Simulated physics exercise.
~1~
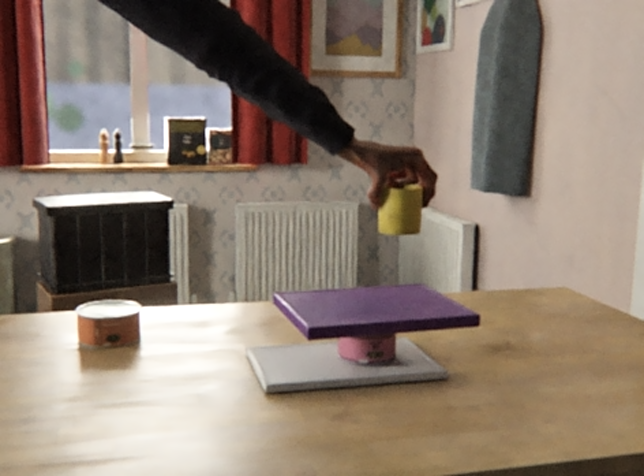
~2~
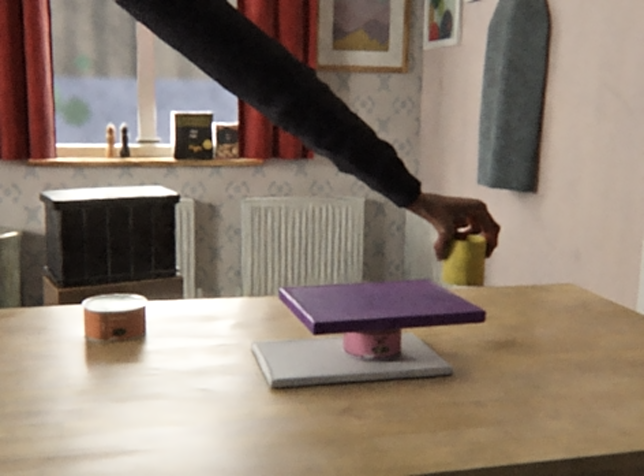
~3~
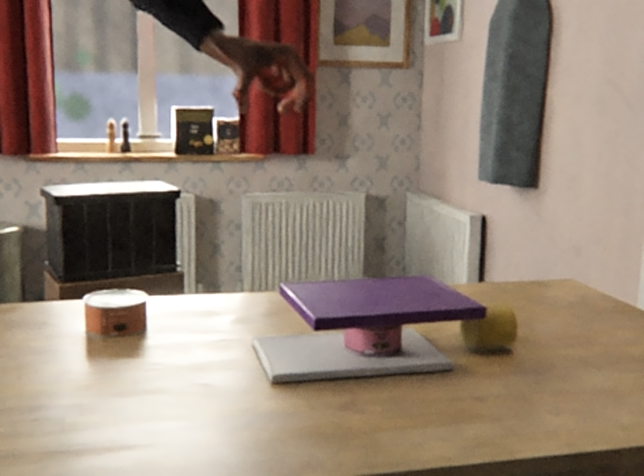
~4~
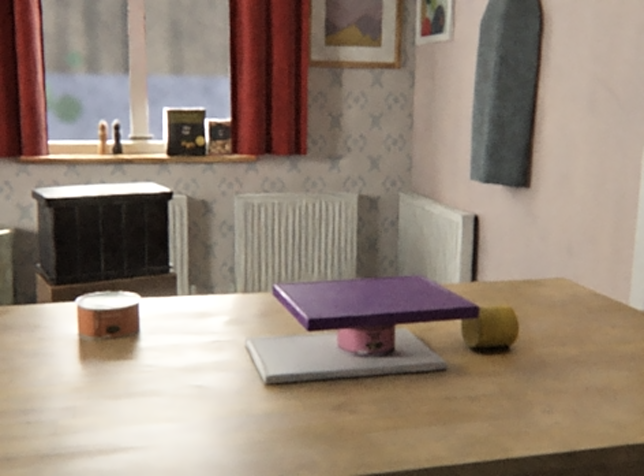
In a room with red curtains, a hand carried a yellow cup to the right end of a purple tray balanced on a pink tub, then let go and drew back, and the cup ended up lying on its side on the wooden table while everything else stayed put.
